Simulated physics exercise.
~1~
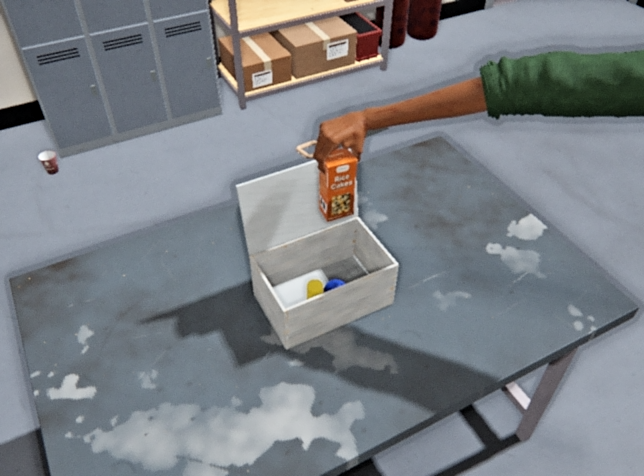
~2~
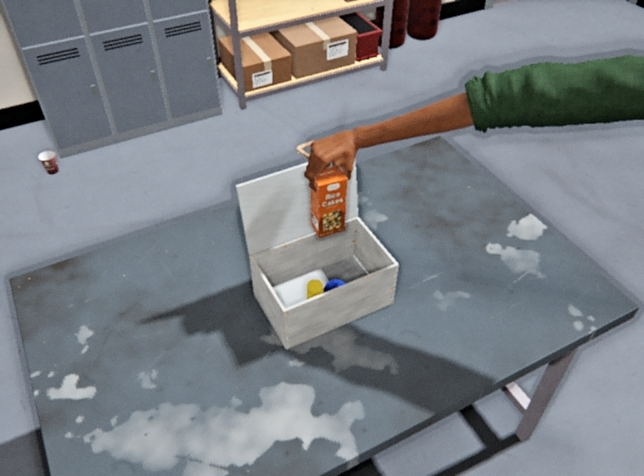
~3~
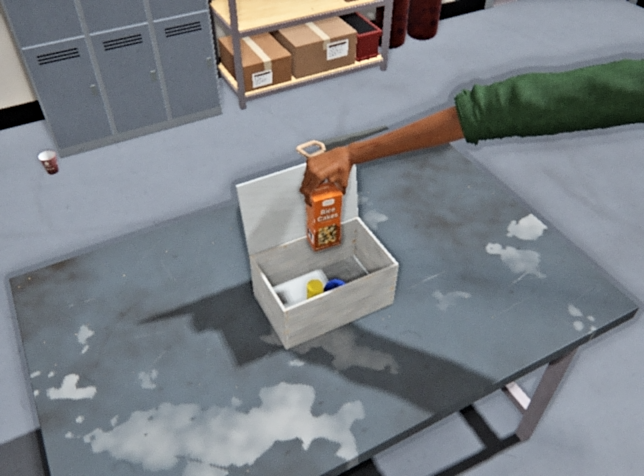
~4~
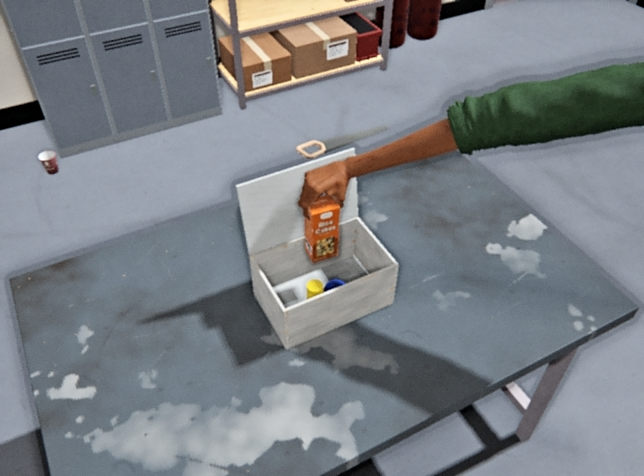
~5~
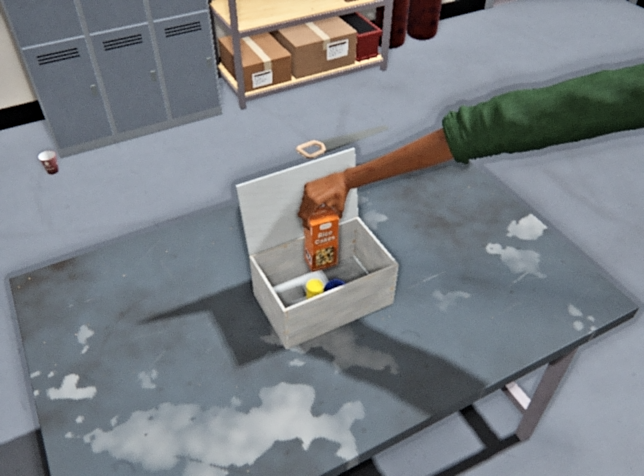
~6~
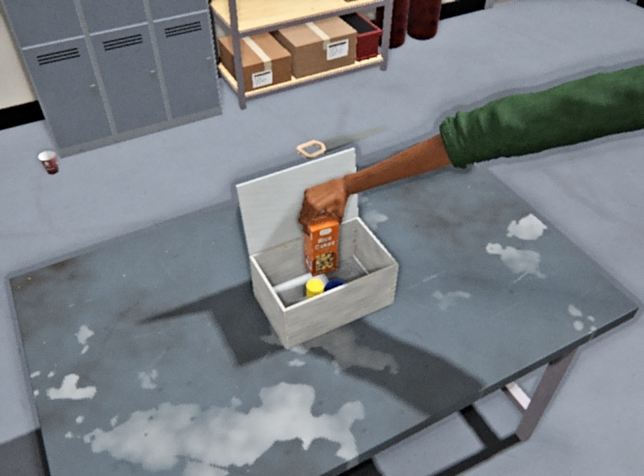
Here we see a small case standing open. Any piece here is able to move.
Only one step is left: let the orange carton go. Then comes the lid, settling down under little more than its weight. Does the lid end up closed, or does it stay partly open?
The lid ends up partly open.
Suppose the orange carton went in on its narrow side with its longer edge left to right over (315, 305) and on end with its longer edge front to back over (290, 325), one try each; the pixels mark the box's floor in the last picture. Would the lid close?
On the first try the lid comes fully down; on the second it remains open.
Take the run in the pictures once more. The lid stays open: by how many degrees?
Near 45°.
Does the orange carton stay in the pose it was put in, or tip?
The orange carton stays as placed.
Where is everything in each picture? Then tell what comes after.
Coming down; orange carton (337, 185), in the first frame.
Coming down; orange carton (328, 202), in the second frame.
Coming down; orange carton (323, 217), in the third frame.
Coming down; orange carton (321, 229), in the fourth frame.
Coming down; orange carton (321, 239), in the fifth frame.
Put in, still held; orange carton (321, 244), in the sixth frame.
Then, 0.30 s later than the last frame, orange carton moved about its own width near (321, 262).
Then, 1.10 s later than the last frame, lid starting down; orange carton moved about its own width near (321, 263).
Then, 1.50 s later than the last frame, lid 66° above the rim; orange carton moved about its own width near (321, 263).
Then, 1.80 s later than the last frame, lid 47° above the rim; orange carton moved about its own width near (321, 263).
When it is over, lid 44° above the rim; moved from the start, orange carton; the other 2 as before. End places, in pixels of the last picture, orange carton near (321, 263).
